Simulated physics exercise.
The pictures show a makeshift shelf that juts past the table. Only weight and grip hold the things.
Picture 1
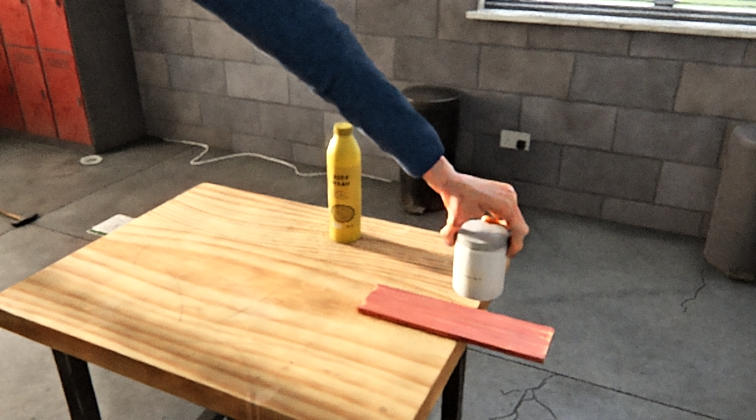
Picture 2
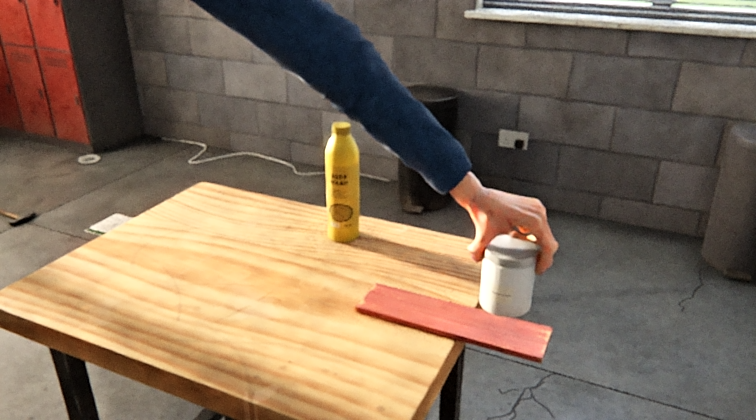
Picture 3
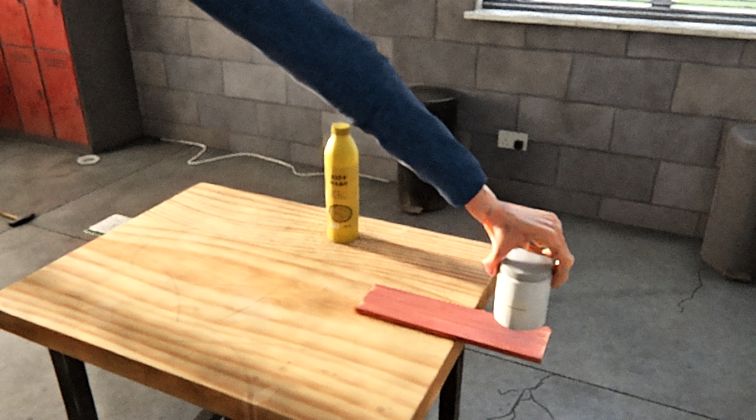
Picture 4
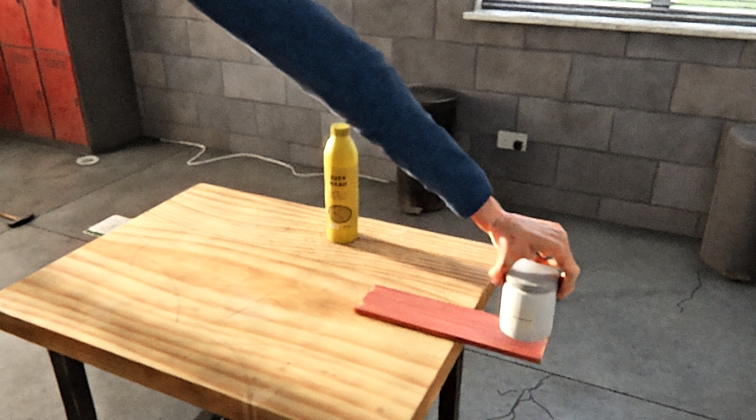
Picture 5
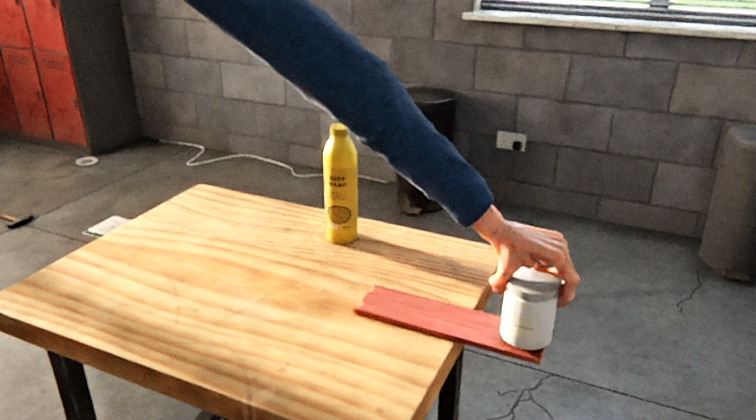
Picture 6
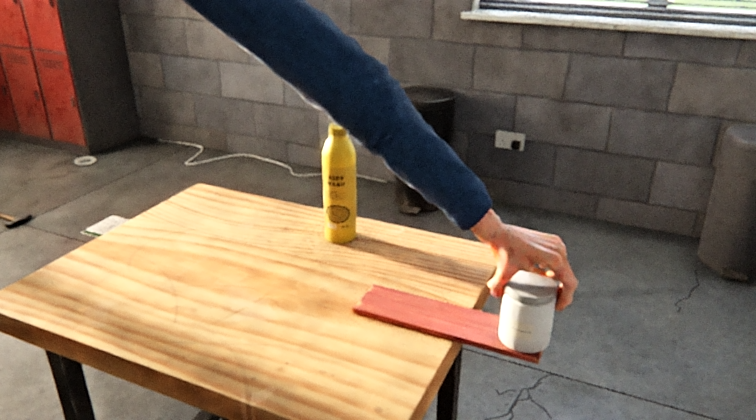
An arm in a blue sleeve reaches in from the top over a wooden table in a grey block-walled room with red lockers at the left, seen from slightly above by a still camera. A yellow bottle stands near the table's back edge, and a reddish board juts past its right edge. The hand carries a white jar with a grey lid rightward and lowers it onto the board's outer end, still holding it.
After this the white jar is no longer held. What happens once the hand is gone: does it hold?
The plank goes over.
Then, 0.40 s on from there, white jar now down on the floor or falling; red plank turned 75° from how it was put.
Then, 0.60 s on from there, red plank now down on the floor or falling.
Then, 0.70 s on from there, things are still on the move.
In the end, down on the floor or falling, white jar and red plank; yellow bottle unmoved. The plank comes down.
